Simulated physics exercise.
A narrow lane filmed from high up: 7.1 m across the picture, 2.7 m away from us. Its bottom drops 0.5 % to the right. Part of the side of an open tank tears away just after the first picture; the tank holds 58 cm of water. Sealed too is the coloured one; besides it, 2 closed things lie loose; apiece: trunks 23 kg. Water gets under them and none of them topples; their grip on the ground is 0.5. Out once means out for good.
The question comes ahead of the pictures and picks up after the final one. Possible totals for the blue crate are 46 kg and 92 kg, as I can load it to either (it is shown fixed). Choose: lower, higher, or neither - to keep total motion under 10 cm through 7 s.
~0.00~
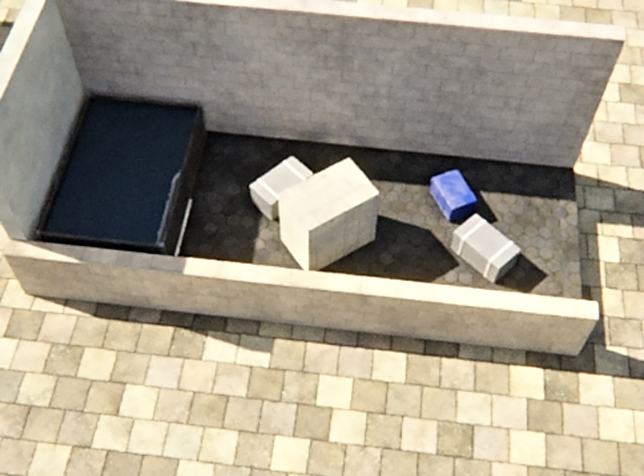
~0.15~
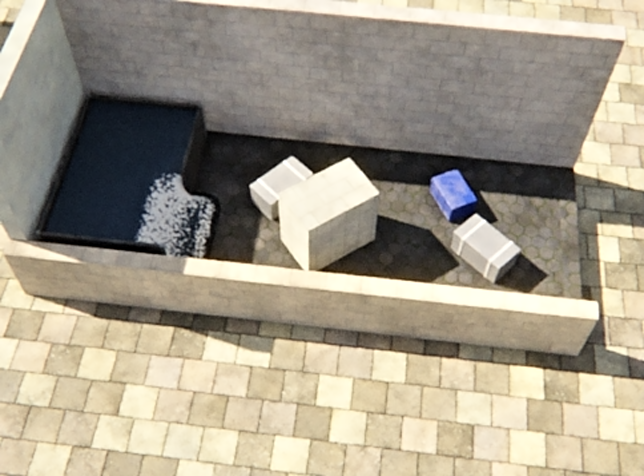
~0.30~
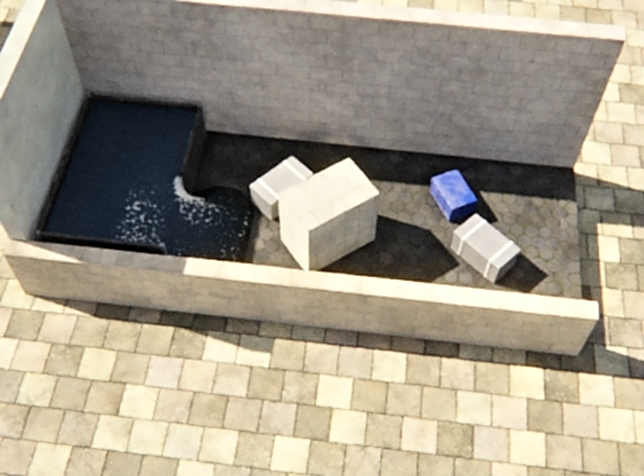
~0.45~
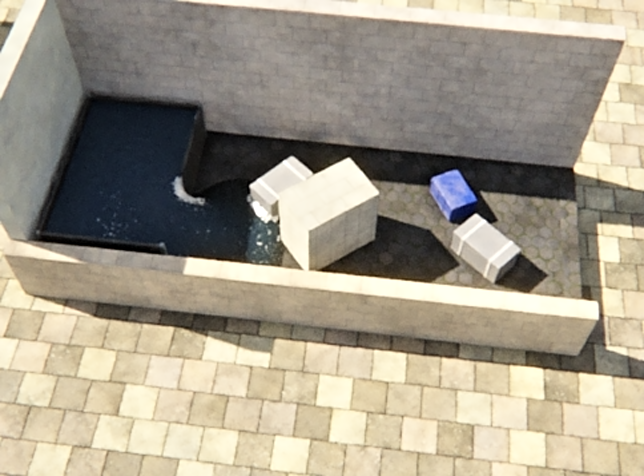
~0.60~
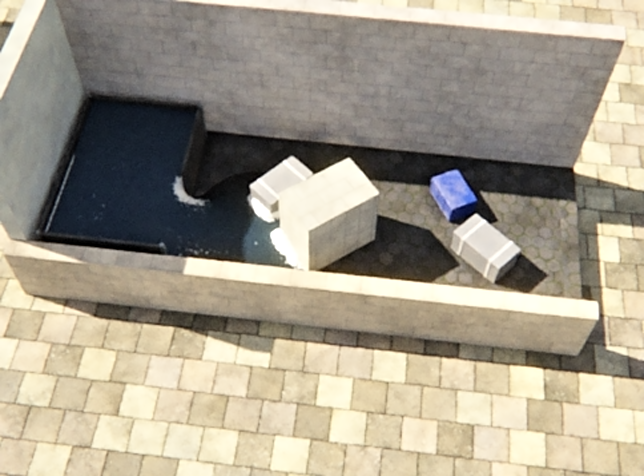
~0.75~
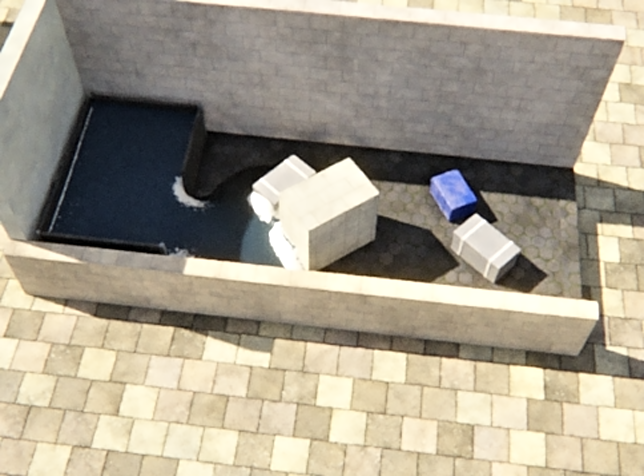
Lower.
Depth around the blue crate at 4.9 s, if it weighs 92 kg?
Around 8 cm.
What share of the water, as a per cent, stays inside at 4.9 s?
78 %.
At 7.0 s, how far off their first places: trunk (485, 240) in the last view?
In that order: Washed out.
After 1.4 s the blue crate would be 0 cm from its start with 46 kg and 0 cm from its start with 92 kg; 0 cm of water round it then.
After 3.1 s the blue crate would be 0 cm from its start with 46 kg and 0 cm from its start with 92 kg; 6 cm of water round it then.
After 4.9 s the blue crate would be 0 cm from its start with 46 kg and 0 cm from its start with 92 kg; 8 cm of water round it then.
After 7.0 s the blue crate would be 0 cm from its start with 46 kg and 0 cm from its start with 92 kg; 6 cm of water round it then.
